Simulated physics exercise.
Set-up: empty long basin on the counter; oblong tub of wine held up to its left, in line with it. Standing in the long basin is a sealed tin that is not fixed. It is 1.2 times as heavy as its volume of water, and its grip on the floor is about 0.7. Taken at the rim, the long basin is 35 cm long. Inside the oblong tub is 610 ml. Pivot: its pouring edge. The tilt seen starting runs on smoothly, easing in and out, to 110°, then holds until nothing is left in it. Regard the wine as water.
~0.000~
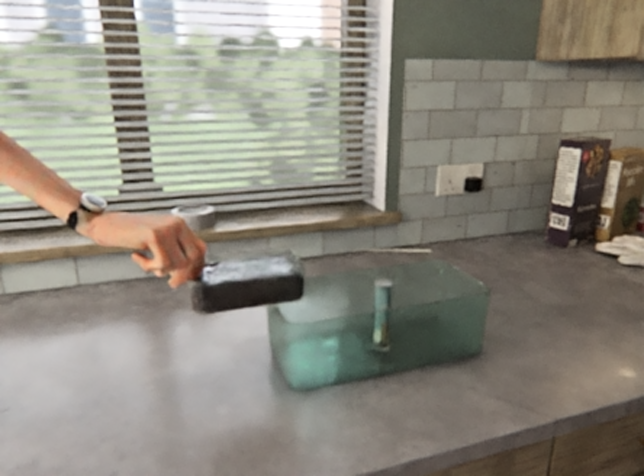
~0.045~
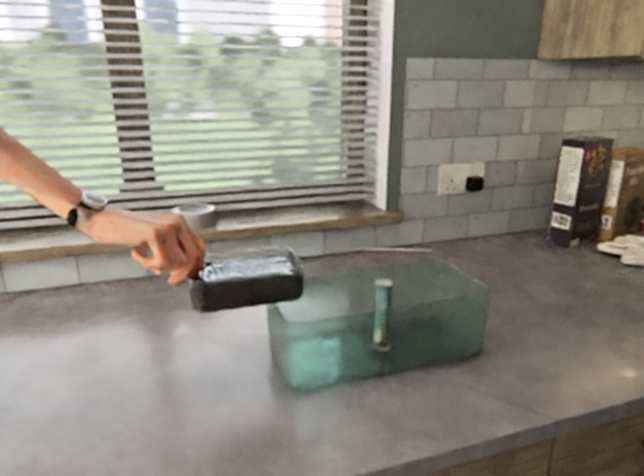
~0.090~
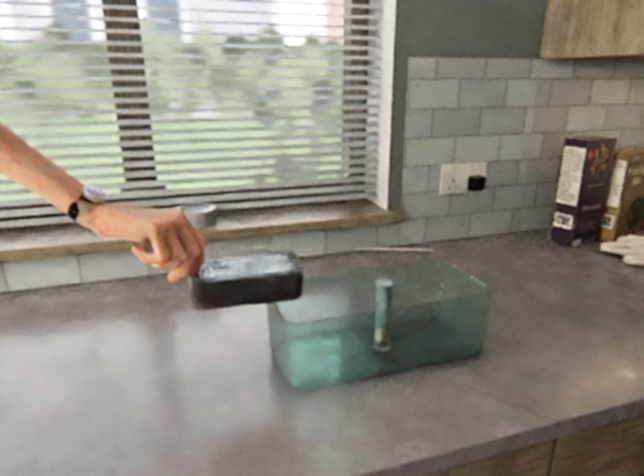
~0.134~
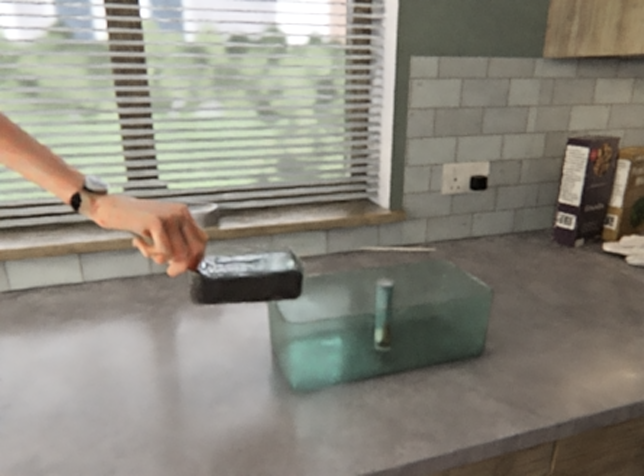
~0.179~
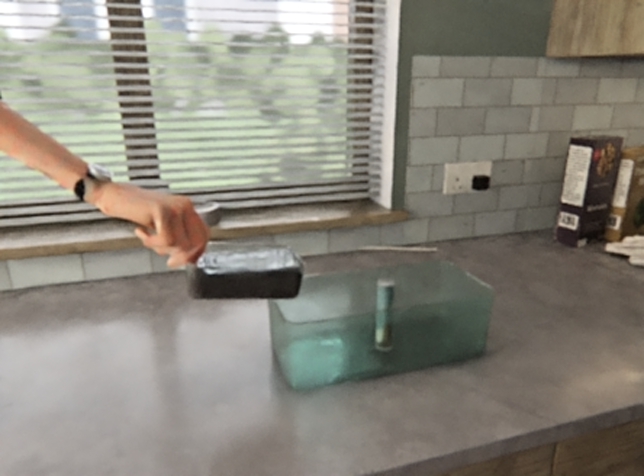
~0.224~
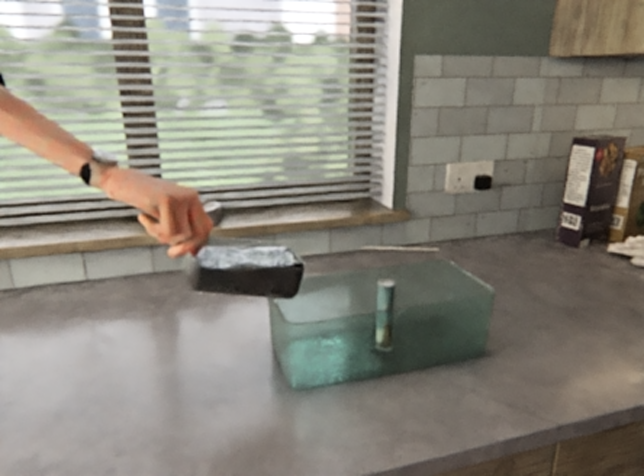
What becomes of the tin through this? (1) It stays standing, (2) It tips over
1, it stays standing.
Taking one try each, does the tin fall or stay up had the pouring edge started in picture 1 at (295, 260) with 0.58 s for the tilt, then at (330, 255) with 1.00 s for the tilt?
In the first try it comes down; in the second it comes down.
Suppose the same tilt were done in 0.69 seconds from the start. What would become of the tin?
Outcome - the tin ends up overturned.
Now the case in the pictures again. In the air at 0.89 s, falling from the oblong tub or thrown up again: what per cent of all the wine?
Near 4 percent.
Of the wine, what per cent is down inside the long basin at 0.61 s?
Roughly 30 per cent.
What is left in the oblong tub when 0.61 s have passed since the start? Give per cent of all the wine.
Around 20 percent.
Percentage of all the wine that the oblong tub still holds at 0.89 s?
Share remaining: Approx. 2 %.
Then, 0.61 s in, the tilt is 73° and 21 per cent is still to pour; the tin stands where it began.
Then, 0.89 s in, the tilt is 107° and 2 per cent is still to pour; the tin stands where it began.
Then, 1.18 s in, the tilt is 110° and 0 per cent is still to pour; the tin stands where it began.
Then, 1.50 s in, the tilt is 110° and 0 per cent is still to pour; the tin stands where it began.
Finally, the tin stands where it began.
